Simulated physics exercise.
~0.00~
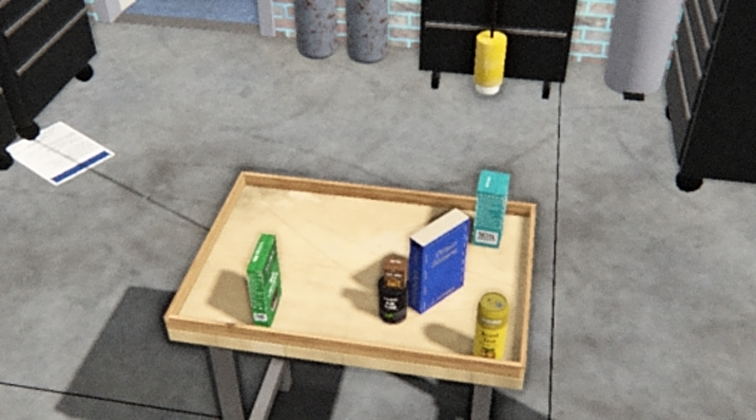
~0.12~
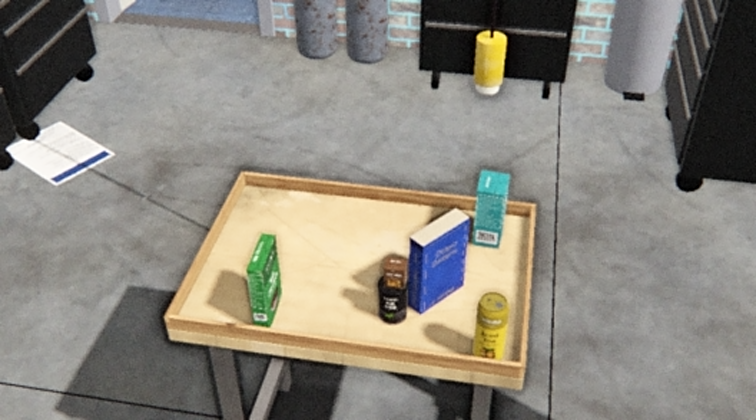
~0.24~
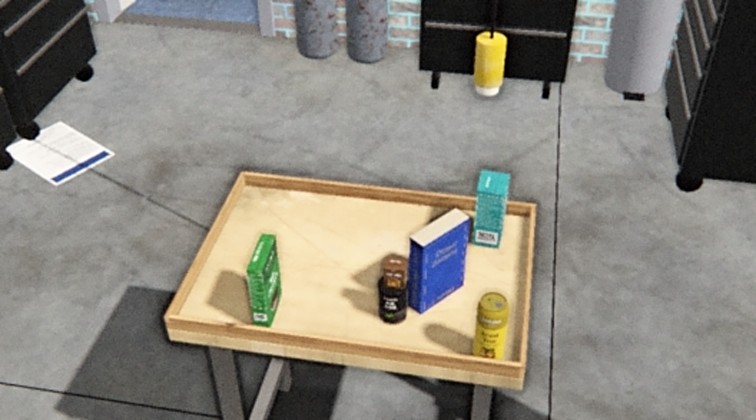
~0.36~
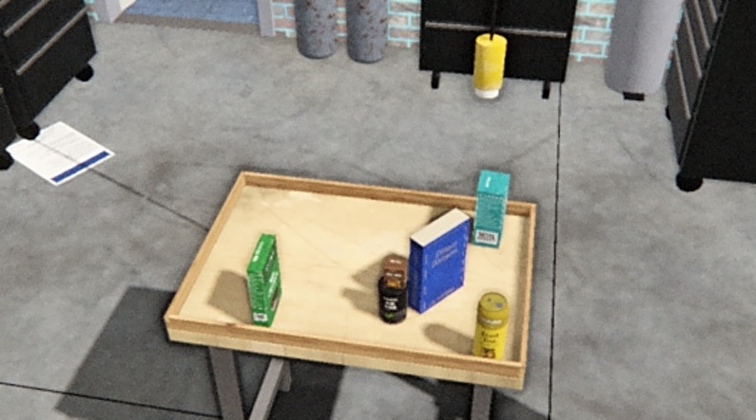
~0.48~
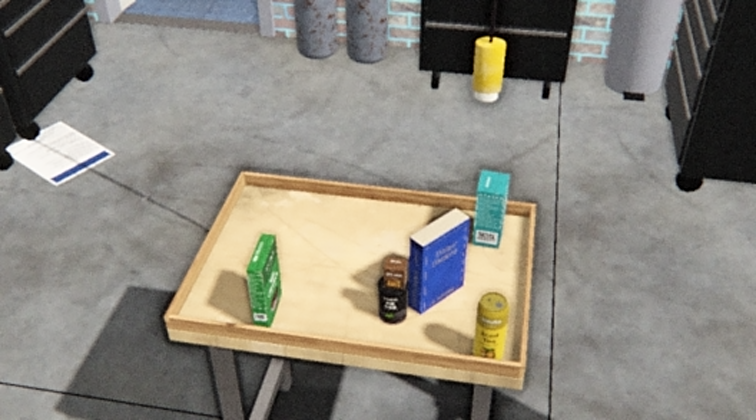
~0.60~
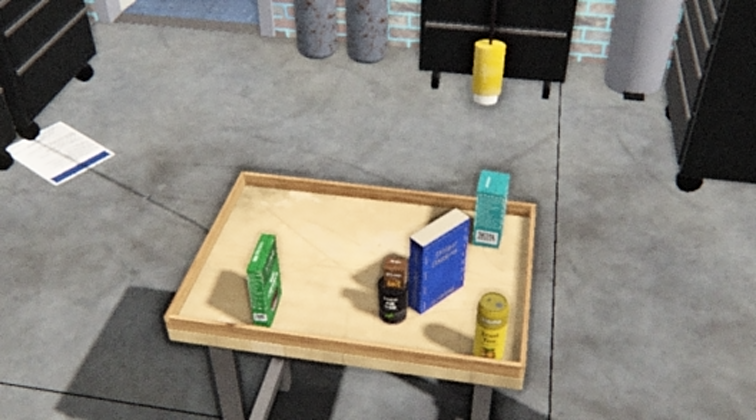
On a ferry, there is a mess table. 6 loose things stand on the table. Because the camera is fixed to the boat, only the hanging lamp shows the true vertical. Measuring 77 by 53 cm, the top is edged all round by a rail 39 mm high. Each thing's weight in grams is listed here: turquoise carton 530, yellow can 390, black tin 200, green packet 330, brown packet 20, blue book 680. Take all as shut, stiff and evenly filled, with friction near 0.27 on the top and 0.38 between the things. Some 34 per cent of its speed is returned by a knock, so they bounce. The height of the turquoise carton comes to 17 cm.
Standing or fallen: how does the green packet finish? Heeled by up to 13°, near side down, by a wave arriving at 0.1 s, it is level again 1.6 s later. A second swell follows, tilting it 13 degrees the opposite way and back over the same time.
Standing.
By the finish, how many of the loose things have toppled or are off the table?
My answer is 0.
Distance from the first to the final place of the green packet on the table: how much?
It ends about 0 centimetres from where it started.
By 1.60 s, boat level.
By 2.60 s, floor tilted 13°, far side down.
When it is over (3.8 s), all 6 within 5 cm of the start. End places, in pixels of the last picture, green packet near (265, 283).
